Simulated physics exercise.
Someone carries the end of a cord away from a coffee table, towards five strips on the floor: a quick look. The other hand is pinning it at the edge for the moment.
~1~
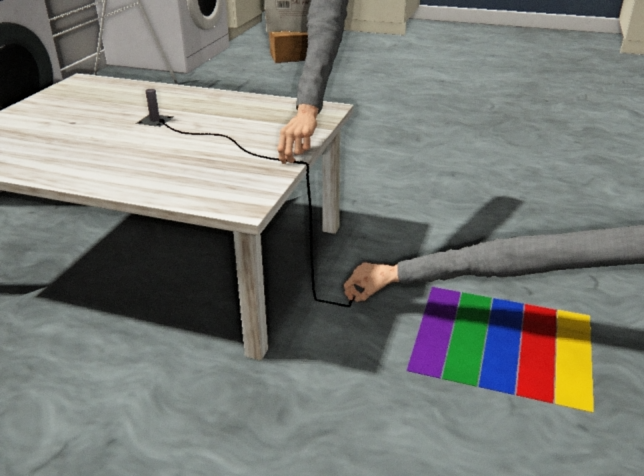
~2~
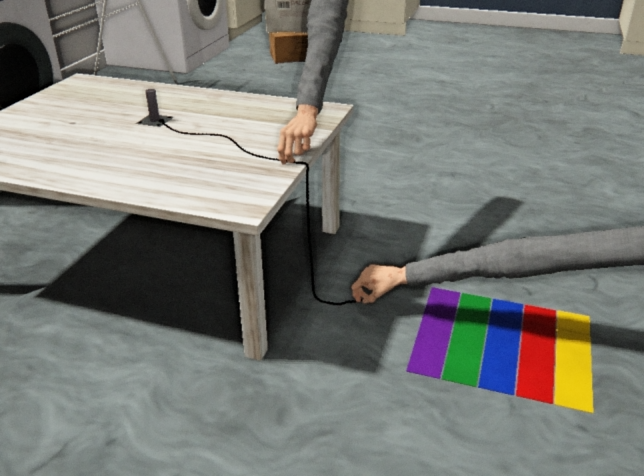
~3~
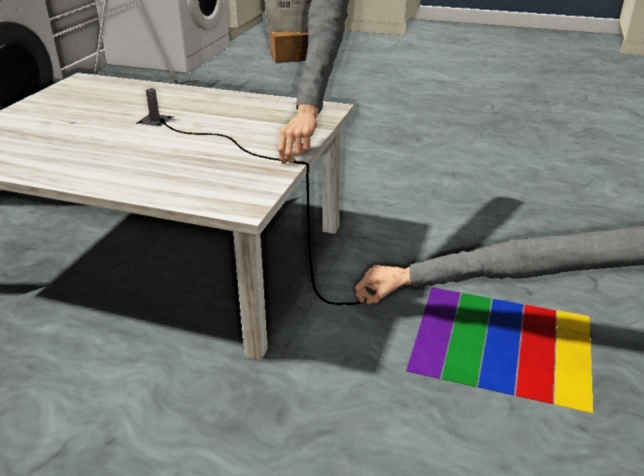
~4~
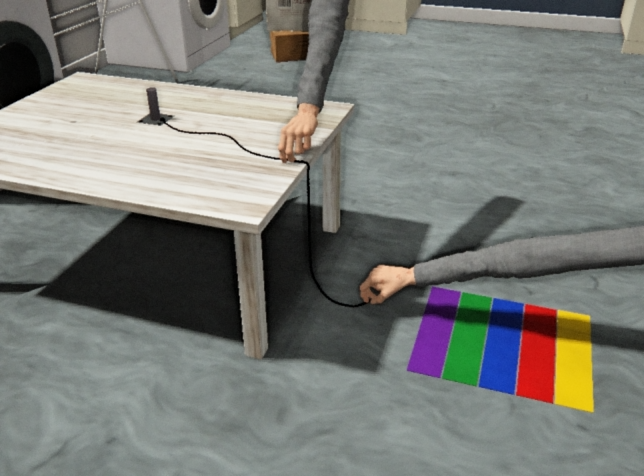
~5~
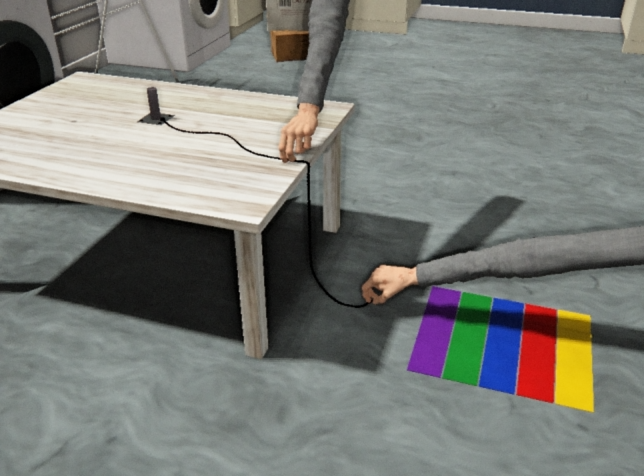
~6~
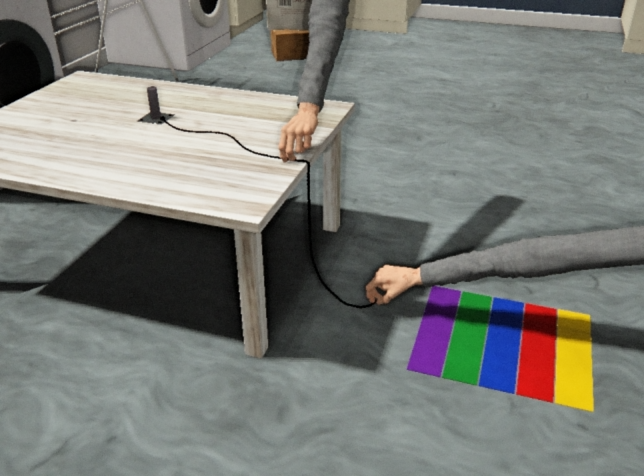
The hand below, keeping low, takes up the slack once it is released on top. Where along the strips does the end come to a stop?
Above the green strip.
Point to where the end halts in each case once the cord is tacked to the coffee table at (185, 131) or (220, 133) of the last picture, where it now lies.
It would be somewhere around (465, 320) the first time and (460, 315) the second.
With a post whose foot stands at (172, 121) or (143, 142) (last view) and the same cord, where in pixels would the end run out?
Try by try, about (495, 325) and (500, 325).
Soon after, end near (409, 307); short of the strips.
Then, end near (445, 314); over purple.
At full stretch, end near (467, 319); over green. It gets as far as the green strip.
